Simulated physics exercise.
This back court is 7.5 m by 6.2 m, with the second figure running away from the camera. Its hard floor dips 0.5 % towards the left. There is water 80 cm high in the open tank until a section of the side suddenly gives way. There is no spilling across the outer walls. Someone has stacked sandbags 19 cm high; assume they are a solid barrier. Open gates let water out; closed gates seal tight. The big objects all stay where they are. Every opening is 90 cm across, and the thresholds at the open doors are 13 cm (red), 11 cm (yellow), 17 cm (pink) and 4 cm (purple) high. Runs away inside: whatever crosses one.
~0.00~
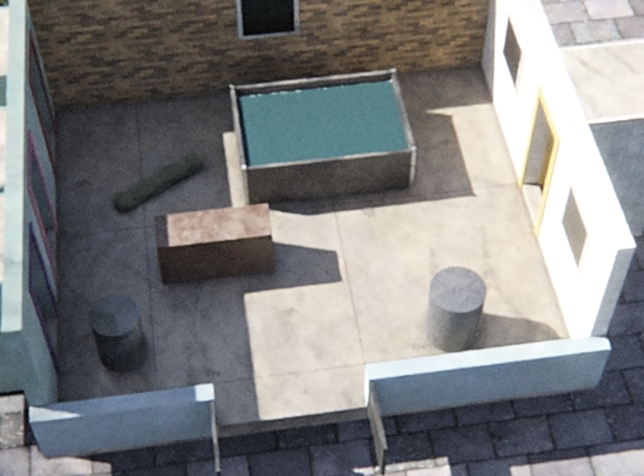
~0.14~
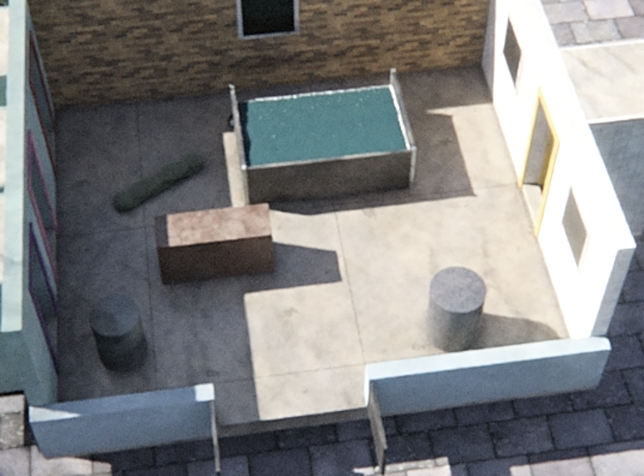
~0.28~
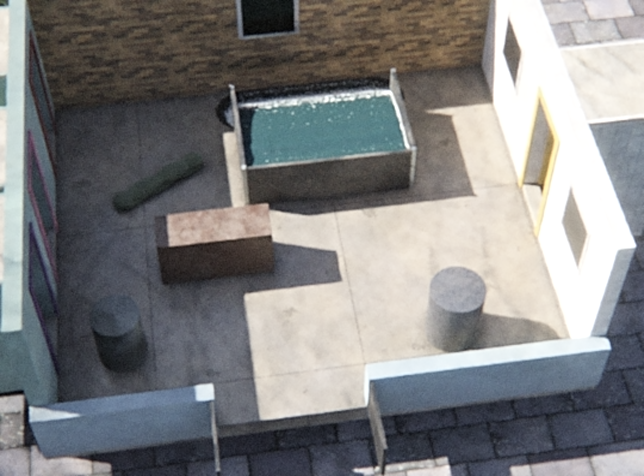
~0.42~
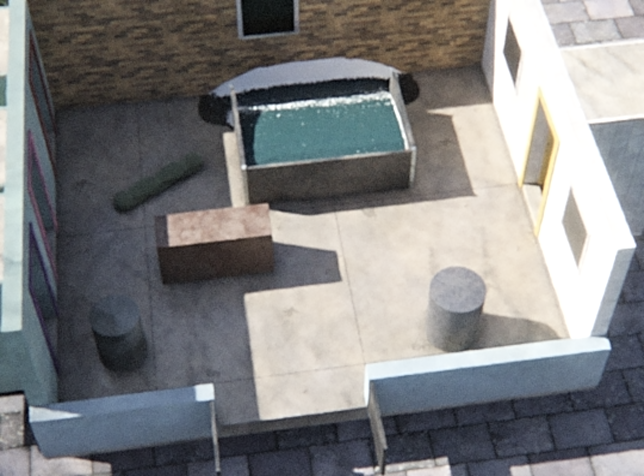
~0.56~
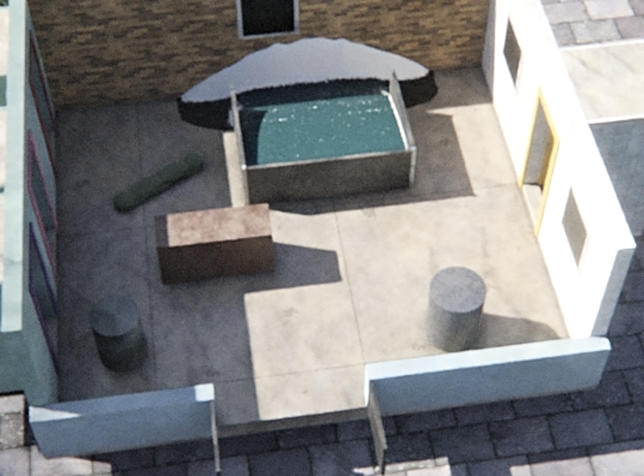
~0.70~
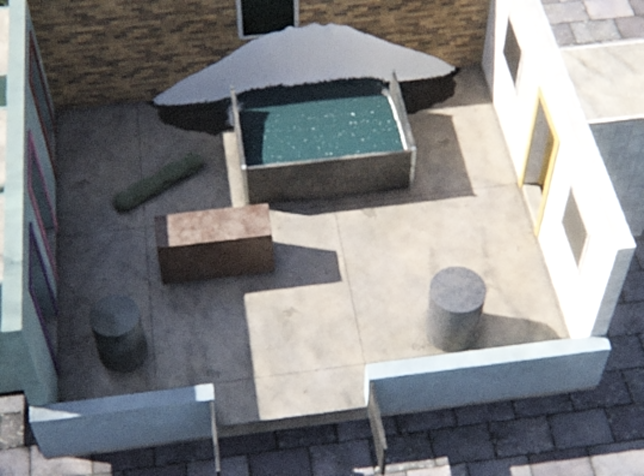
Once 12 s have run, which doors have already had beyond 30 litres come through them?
My prediction: Red door: Outstrips the figure; yellow door: Lags behind the figure; pink door: Lags behind the figure; purple door: Outstrips the figure.
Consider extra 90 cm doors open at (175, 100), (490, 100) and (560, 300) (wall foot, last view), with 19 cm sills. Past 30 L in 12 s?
Result in order - not enough, more than that, not enough.
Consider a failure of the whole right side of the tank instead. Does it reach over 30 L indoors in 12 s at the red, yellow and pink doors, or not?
The red door comes out more than that, the yellow door more than that and the pink door less than that.
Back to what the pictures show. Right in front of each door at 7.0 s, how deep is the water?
Measured in centimetres, the red door gives 14, the yellow door 4, the pink door 7 and the purple door 6.
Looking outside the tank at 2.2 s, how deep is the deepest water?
Up to some 42 cm.
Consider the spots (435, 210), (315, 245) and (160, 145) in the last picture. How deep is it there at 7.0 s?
Around 4 cm, 1 cm and 4 cm.
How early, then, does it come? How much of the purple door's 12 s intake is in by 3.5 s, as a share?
Roughly 0%.
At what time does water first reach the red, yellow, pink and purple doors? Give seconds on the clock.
So red at 1.4 s, yellow at 1.8 s, pink at 2.0 s, and purple at 2.8 s.
After 1.4 s water covers 20 % of the floor and is deepest (55 cm) near (297, 89); red door 5 cm at the sill, 0 L in, yellow door not reached, pink door not reached, purple door not reached.
After 2.2 s water covers 30 % of the floor and is deepest (42 cm) near (470, 70); red door 32 cm at the sill, 50 L in, yellow door 6 cm at the sill, 0 L in, pink door 5 cm at the sill, 0 L in, purple door not reached.
After 3.5 s water covers 60 % of the floor and is deepest (27 cm) near (280, 114); red door 21 cm at the sill, 142 L in, yellow door 6 cm at the sill, 0 L in, pink door 10 cm at the sill, 0 L in, purple door 4 cm at the sill, 0 L in.
After 7.0 s water covers 85 % of the floor and is deepest (16 cm) near (291, 112); red door 14 cm at the sill, 180 L in, yellow door 4 cm at the sill, 0 L in, pink door 7 cm at the sill, 0 L in, purple door 6 cm at the sill, 5 L in.
After 12.0 s water covers 100 % of the floor and is deepest (12 cm) near (59, 431); red door 10 cm at the sill, 183 L in, yellow door 4 cm at the sill, 0 L in, pink door 5 cm at the sill, 0 L in, purple door 10 cm at the sill, 53 L in.
